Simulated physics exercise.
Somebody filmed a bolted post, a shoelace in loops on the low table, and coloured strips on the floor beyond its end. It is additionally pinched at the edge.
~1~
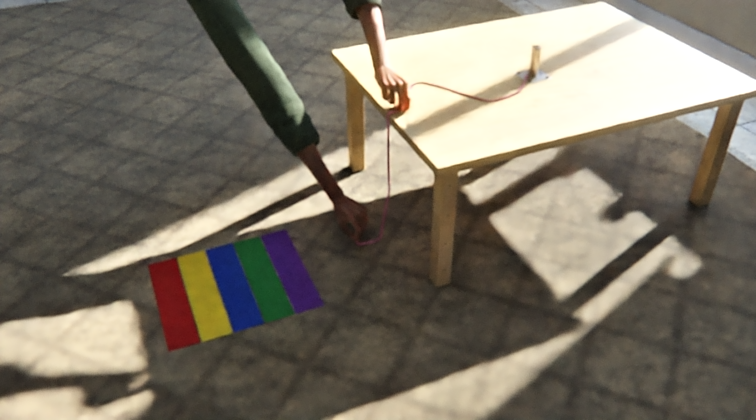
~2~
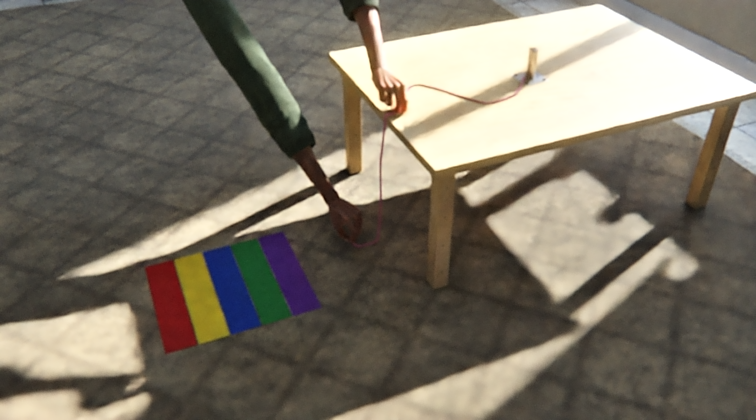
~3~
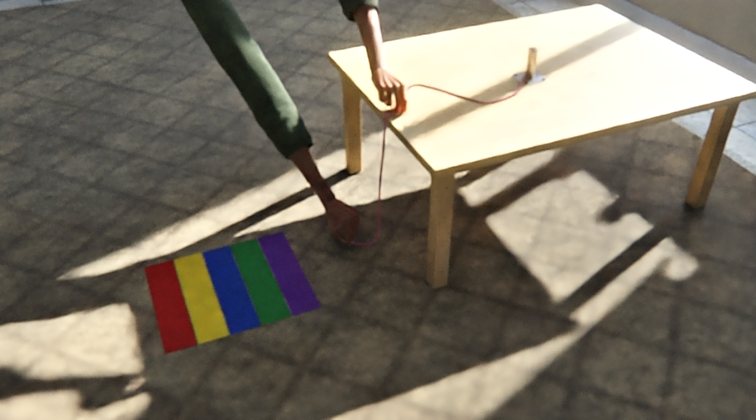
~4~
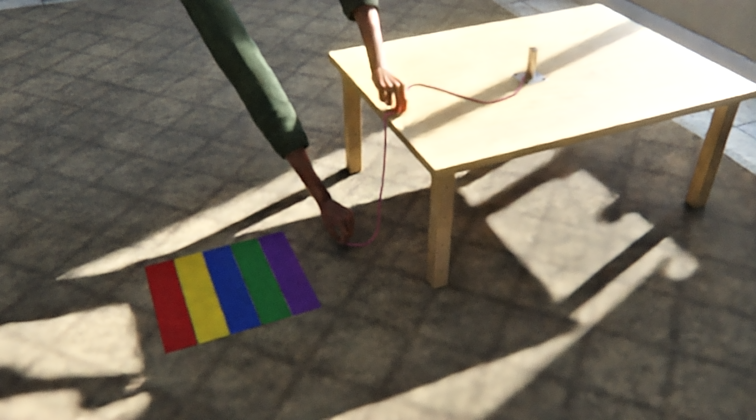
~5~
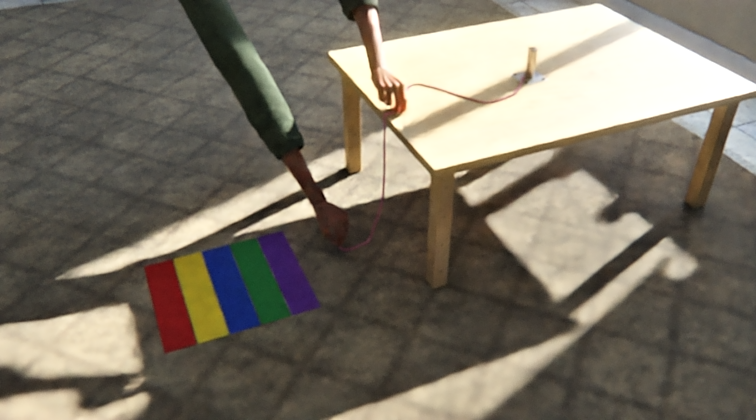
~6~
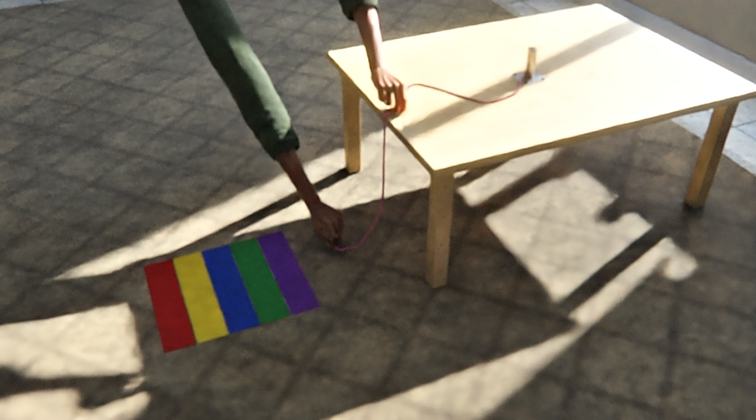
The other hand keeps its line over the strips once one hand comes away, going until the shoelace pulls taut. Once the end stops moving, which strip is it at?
It is at the red strip.
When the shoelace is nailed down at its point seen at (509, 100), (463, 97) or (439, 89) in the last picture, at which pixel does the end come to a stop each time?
It would sit near (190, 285) the first time, (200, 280) the second and (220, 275) the third.
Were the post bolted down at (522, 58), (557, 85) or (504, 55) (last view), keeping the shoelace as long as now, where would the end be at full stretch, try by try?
About (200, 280), (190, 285) and (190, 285).
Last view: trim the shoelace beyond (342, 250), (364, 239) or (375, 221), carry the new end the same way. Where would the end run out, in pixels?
In order, it comes to rest around (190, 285), (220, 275) and (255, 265).
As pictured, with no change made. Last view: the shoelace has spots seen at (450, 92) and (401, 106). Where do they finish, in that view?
I'd say about (421, 102) for one and about (341, 145) for the other.
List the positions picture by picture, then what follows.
In the first picture, end (355, 238); purple (303, 294); green (274, 303); blue (243, 312); yellow (212, 321); red (180, 330).
In the second picture, end (350, 240); shoelace through (516, 91) (468, 99) (413, 86) (391, 114) (380, 174) (379, 225).
In the third picture, end (347, 241).
In the fourth picture, end (342, 242); shoelace through (516, 90) (468, 98) (412, 86) (391, 114) (384, 173) (379, 225).
In the fifth picture, end (337, 243).
In the sixth picture, end (331, 244); shoelace through (515, 90) (467, 98) (412, 85) (390, 114) (384, 173) (374, 225).
A little later, end near (222, 274); over blue.
Next, end near (188, 283); over yellow.
When it is tight, end near (167, 289); over red. It gets as far as the red strip.
